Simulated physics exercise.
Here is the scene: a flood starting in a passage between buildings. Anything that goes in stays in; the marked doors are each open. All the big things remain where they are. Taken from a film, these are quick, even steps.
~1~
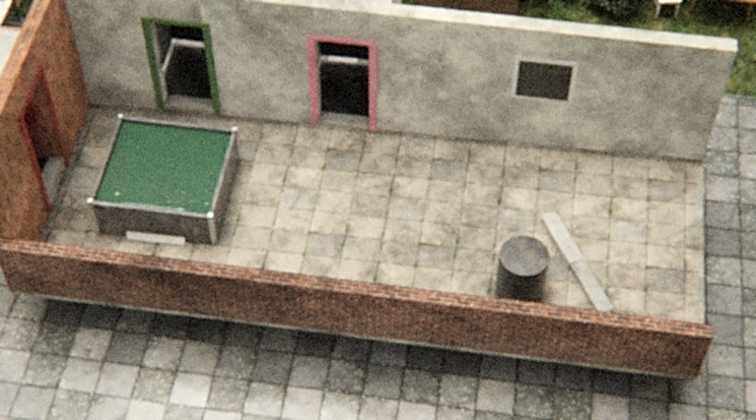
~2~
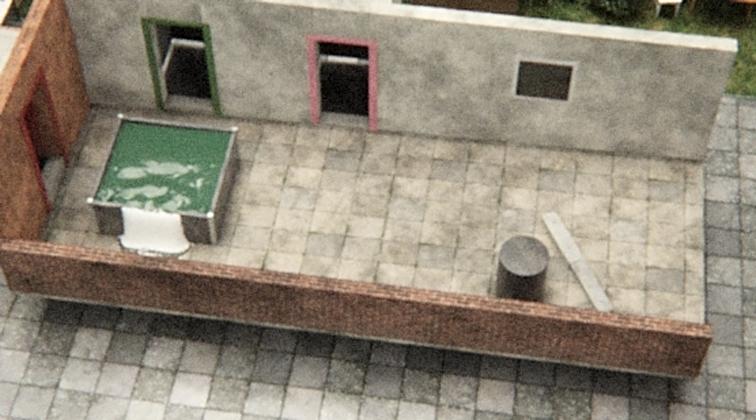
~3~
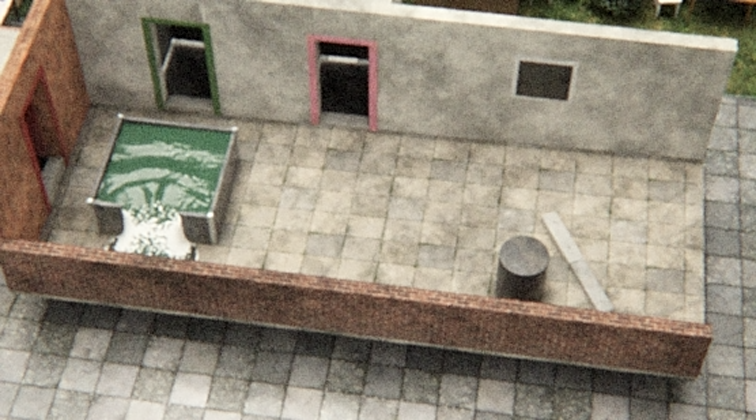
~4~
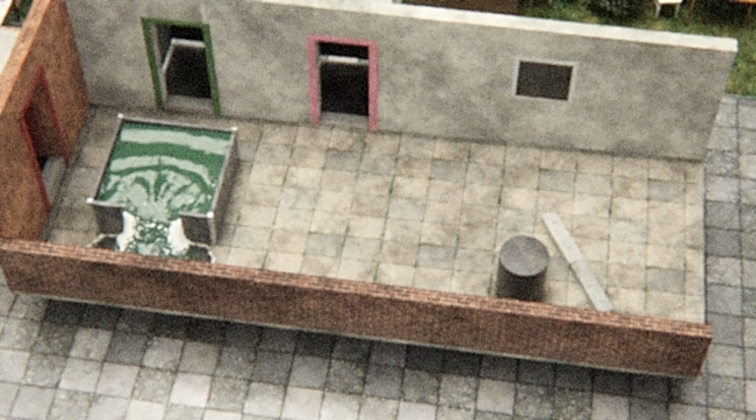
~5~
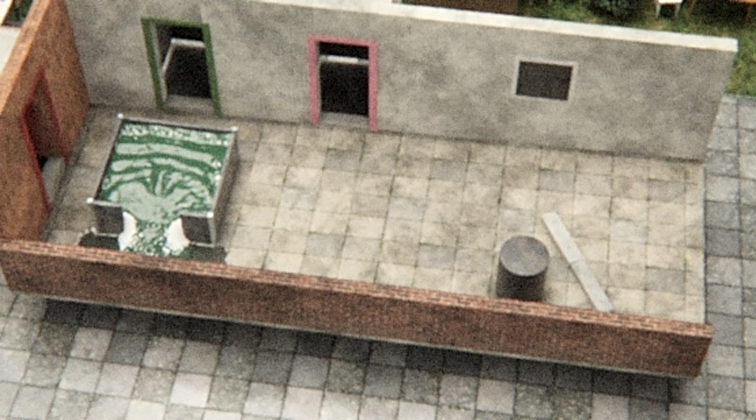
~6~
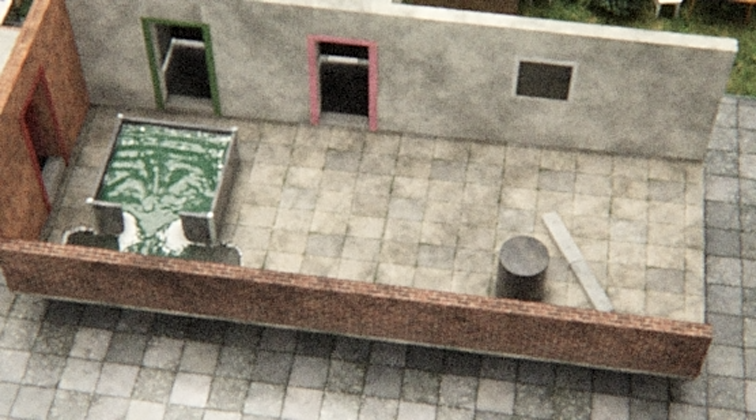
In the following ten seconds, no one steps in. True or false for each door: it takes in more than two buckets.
For the green door, false; for the red door, false; for the pink door, true.
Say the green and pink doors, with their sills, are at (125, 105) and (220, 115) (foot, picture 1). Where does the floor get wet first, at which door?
Answer: The red-painted one.
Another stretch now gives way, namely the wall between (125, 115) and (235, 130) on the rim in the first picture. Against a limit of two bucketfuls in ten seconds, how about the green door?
Well, it turns out the green door crosses the threshold.
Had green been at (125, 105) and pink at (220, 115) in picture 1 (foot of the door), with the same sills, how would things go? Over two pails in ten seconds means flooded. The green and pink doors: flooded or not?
Well, the green one tops the limit, but the pink one comes up short.
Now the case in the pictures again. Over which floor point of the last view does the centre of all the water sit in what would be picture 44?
My pick is pixel (239, 196).
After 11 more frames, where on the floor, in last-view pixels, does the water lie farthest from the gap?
I reckon the front has reached (431, 315) by then.
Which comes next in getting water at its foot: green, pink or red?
Answer: The red one.
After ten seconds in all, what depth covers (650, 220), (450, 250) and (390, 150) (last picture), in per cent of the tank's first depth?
Respectively 0, 6 and 8 per cent.
A moment on, water covers 15 % of the floor; the green door not reached, the red door wet at the sill, nothing in, the pink door not reached.
Next, water covers 35 % of the floor; the green door not reached, the red door wet at the sill, nothing in, the pink door not reached.
Then, water covers 65 % of the floor; the green door wet at the sill, nothing in, the red door wet at the sill, nothing in, the pink door wet at the sill, nothing in.
Later, water covers 80 % of the floor; the green door wet at the sill, nothing in, the red door wet at the sill, nothing in, the pink door under two buckets in.
In the end, water covers 80 % of the floor; the green door wet at the sill, nothing in, the red door wet at the sill, nothing in, the pink door over two buckets in.
